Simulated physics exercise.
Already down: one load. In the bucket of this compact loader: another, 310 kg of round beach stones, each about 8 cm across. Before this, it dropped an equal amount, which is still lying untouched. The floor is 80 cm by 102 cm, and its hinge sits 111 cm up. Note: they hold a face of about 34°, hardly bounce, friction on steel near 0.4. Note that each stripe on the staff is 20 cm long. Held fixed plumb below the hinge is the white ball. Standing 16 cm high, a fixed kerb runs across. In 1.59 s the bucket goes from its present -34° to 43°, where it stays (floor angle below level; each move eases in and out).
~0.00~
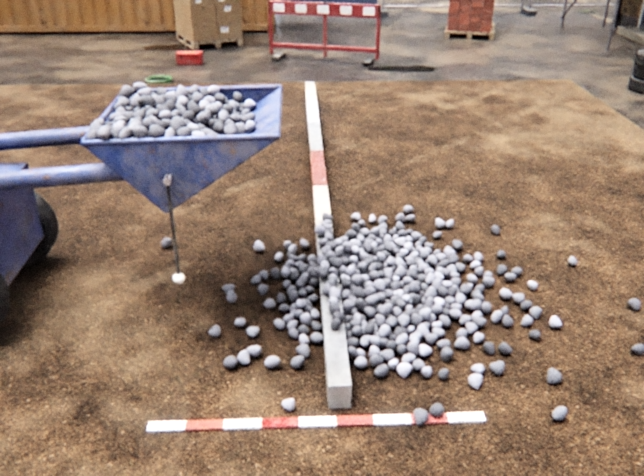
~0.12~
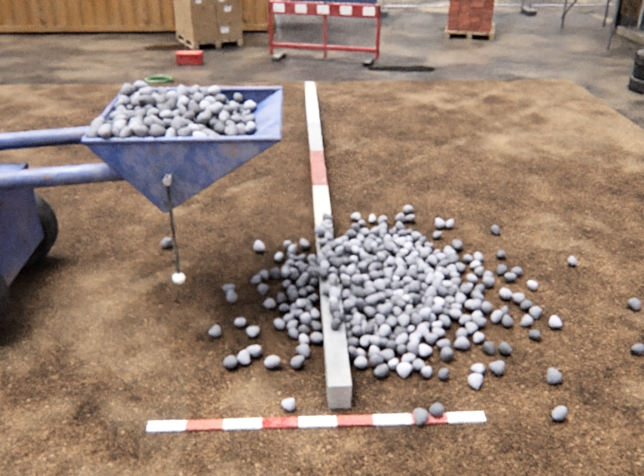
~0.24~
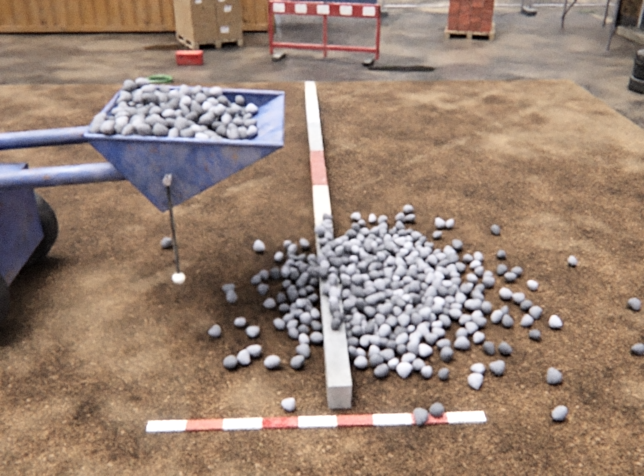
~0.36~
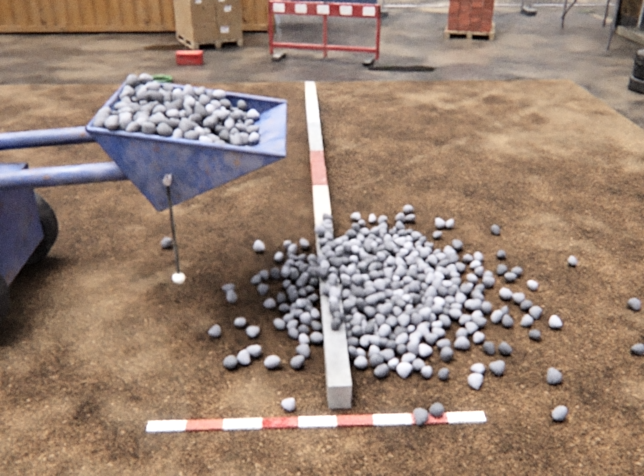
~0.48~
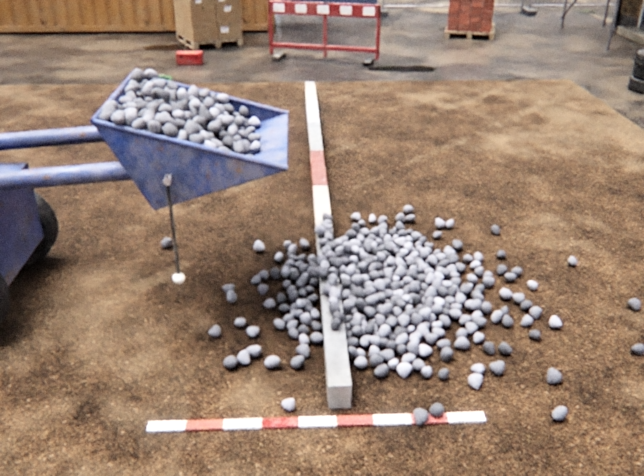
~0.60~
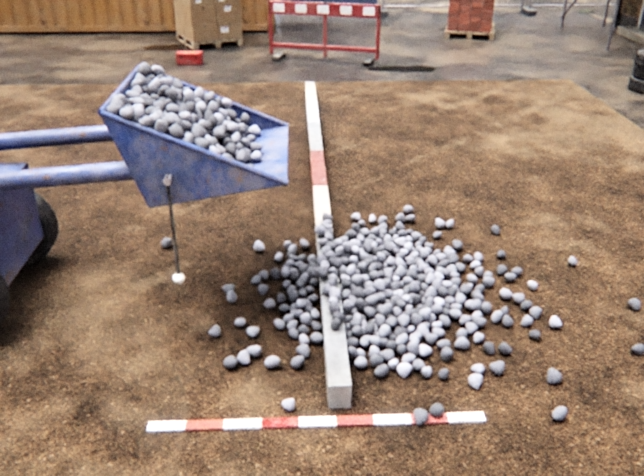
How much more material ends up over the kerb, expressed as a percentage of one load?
About 17 per cent of a load more.
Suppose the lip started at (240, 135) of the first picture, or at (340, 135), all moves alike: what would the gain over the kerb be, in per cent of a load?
Around 0 percent, then around 75 percent.
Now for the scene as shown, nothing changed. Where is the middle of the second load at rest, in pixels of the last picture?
Centre: Approx. (293, 280).
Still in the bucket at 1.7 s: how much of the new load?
Held: Around 15 % of the load.
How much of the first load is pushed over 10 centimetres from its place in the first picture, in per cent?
Near 5 per cent, I reckon.
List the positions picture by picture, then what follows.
The bucket is at -34°, its lip at (279, 136); the top of the load is at (162, 98). The earlier load is highest near (332, 256), 21 cm above ground level, 18 % on this side of the kerb, 83 % over the kerb, in the first picture.
The bucket is at -33°, its lip at (280, 139); the top of the load is at (162, 97); the stones move at 0.1 m/s on average, in the second picture.
Lip at (283, 145), floor tilted -29°, highest stones at (153, 94); the stones move at 0.1 m/s on average, in the third picture.
The bucket is at -24°, its lip at (285, 156); the top of the load is at (139, 89); the stones move at 0.2 m/s on average, in the fourth picture.
Lip at (287, 169), floor tilted -17°, highest stones at (144, 84); the stones move at 0.2 m/s on average, in the fifth picture.
Lip at (287, 183), floor tilted -9°, highest stones at (149, 81); the stones move at 0.3 m/s on average, in the sixth picture.
After 1.2 s the floor is at 31°; in per cent of one load, 92 in the bucket, 26 on this side of the kerb, 83 over the kerb; the foremost stones are at (570, 291).
After 1.7 s the floor is at 43°; in per cent of one load, 16 in the bucket, 97 on this side of the kerb, 88 over the kerb; the foremost stones are at (570, 291).
After 2.0 s the floor is at 43°; in per cent of one load, 0 in the bucket, 103 on this side of the kerb, 98 over the kerb; the foremost stones are at (570, 291).
After 4.6 s the floor is at 43°; in per cent of one load, 0 in the bucket, 101 on this side of the kerb, 100 over the kerb; the foremost stones are at (570, 291). Net gain over the kerb, 17.
